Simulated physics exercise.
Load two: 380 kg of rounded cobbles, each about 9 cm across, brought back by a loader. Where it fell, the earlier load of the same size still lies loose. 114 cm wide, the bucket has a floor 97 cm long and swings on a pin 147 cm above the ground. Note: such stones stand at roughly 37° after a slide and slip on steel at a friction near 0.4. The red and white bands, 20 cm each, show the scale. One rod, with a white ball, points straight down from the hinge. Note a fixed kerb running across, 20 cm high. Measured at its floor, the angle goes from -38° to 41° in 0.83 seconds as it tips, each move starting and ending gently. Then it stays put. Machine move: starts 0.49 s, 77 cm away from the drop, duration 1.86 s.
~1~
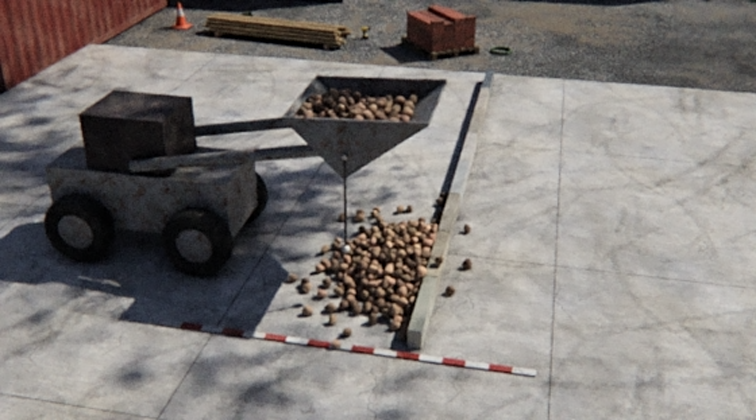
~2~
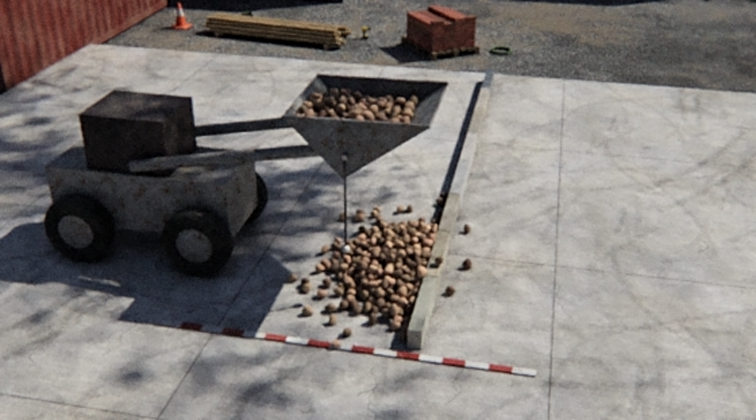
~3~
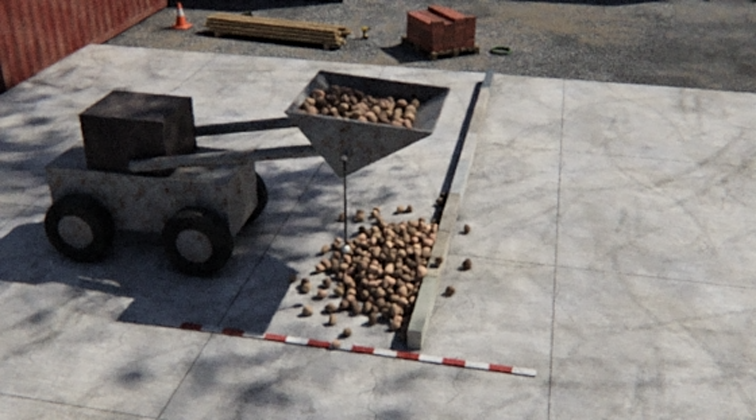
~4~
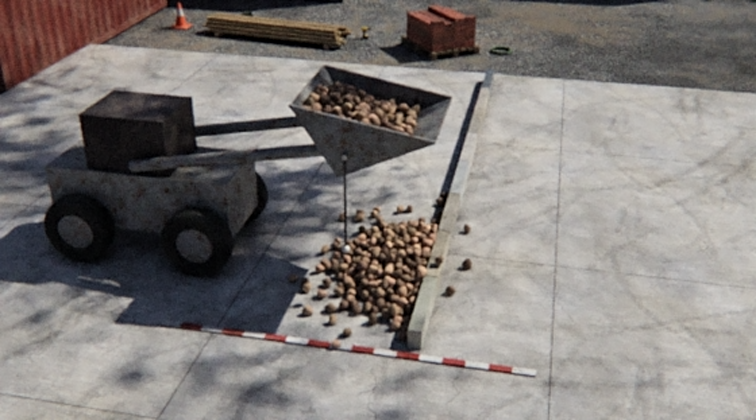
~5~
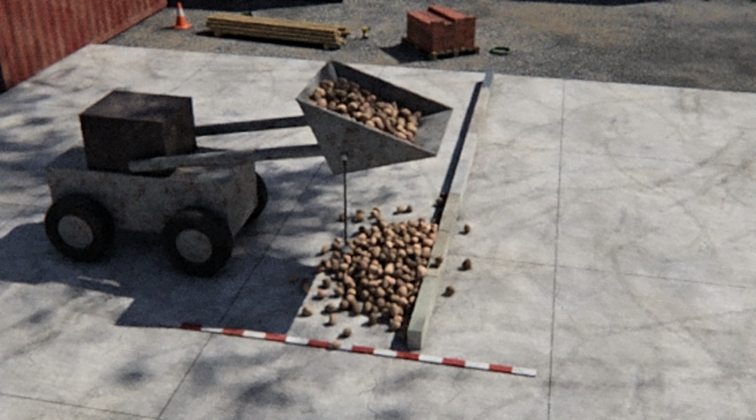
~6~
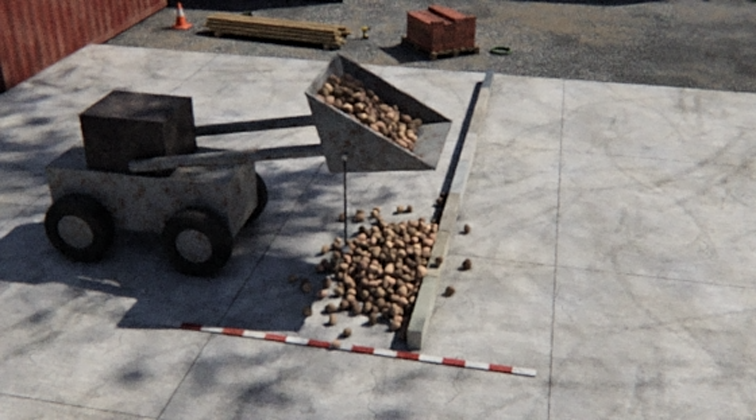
At first, a wheeled loader on the left holds a bucket of brownish, rounded stones above a loose heap lying mostly on the near side of a long kerb. The bucket then gradually tilts toward the right, its front lip lowering and back rising, while the stones stay inside and the loader stays put.
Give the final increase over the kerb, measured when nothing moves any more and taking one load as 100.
Close to 48 parts in a hundred.
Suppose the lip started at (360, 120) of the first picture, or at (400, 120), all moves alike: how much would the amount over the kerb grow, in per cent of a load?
Roughly 0 per cent, then 20 per cent.
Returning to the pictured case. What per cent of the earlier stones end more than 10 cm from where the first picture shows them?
The answer is about 5 per cent.
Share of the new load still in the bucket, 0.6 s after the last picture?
About 70 percent is still in there.
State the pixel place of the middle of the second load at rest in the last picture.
The middle lies near (437, 266) in the last picture.
Then, 0.3 s after the last picture the floor is at 28°; in per cent of one load, 100 in the bucket, 99 on this side of the kerb, 1 over the kerb; the foremost stones are at (442, 256).
Then, 0.6 s after the last picture the floor is at 41°; in per cent of one load, 72 in the bucket, 128 on this side of the kerb, 1 over the kerb; the foremost stones are at (447, 243).
Then, 2.5 s after the last picture the floor is at 41°; in per cent of one load, 0 in the bucket, 151 on this side of the kerb, 49 over the kerb; the foremost stones are at (636, 288).
Then, 5.2 s after the last picture the floor is at 41°; in per cent of one load, 0 in the bucket, 151 on this side of the kerb, 49 over the kerb; the foremost stones are at (636, 288). Net gain over the kerb, 48.
